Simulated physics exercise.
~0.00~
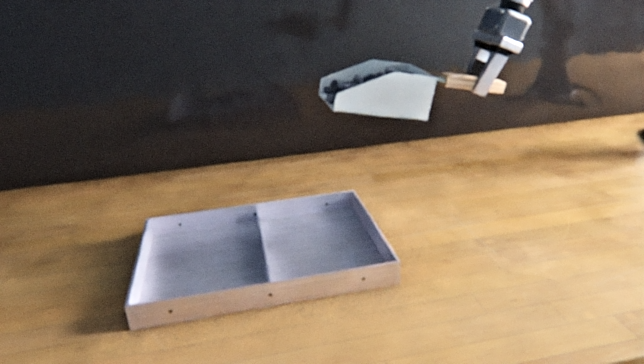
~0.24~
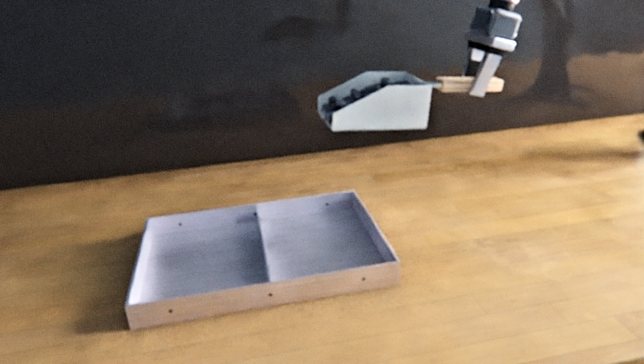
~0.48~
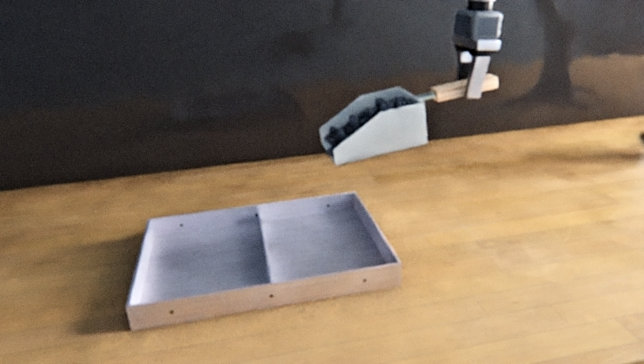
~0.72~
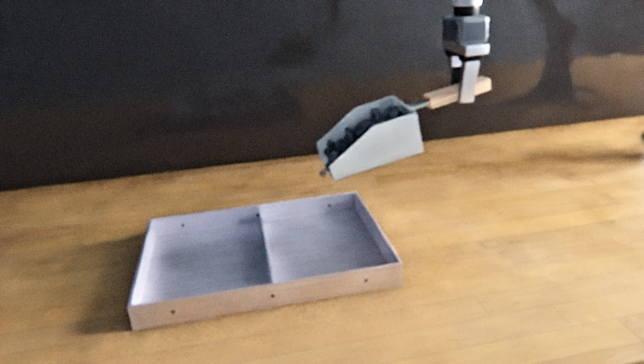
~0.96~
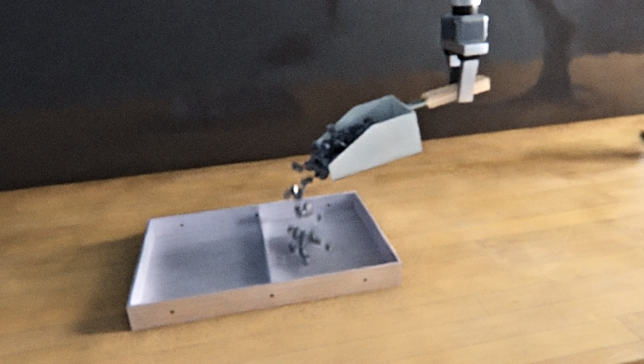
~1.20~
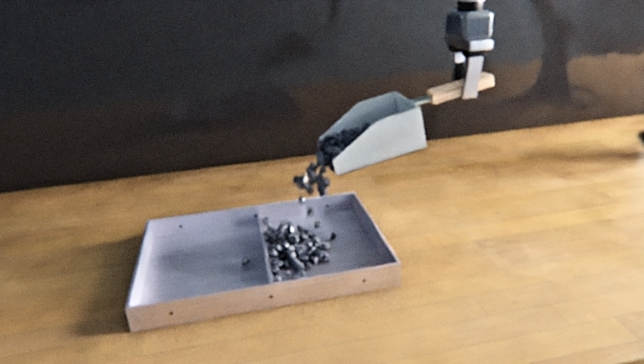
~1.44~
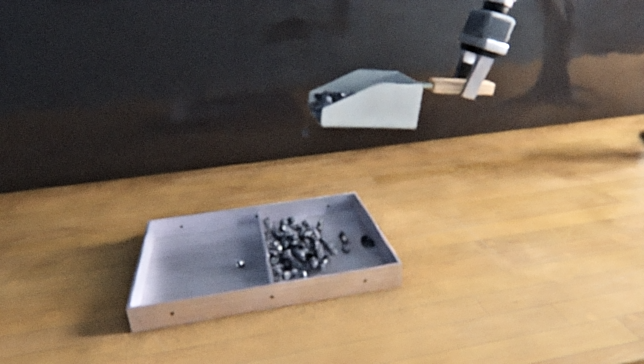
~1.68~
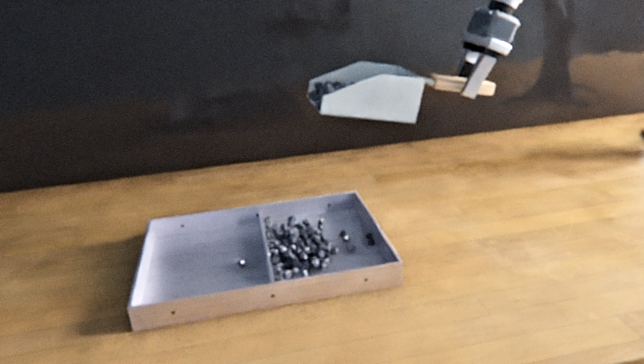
A robot arm at the upper right holds a pale grey scoop of small dark pebbles by its wooden handle, above a light wooden table against a dark wall, seen from slightly above. A shallow, pale grey tray, split in two by a cross wall, sits on the table at the left. The arm lowers the scoop and tips its open front down to the left. Pebbles spill into the tray's right part, forming a loose heap. The scoop then levels and rises, still holding some pebbles, while one lone pebble lies in the left part.
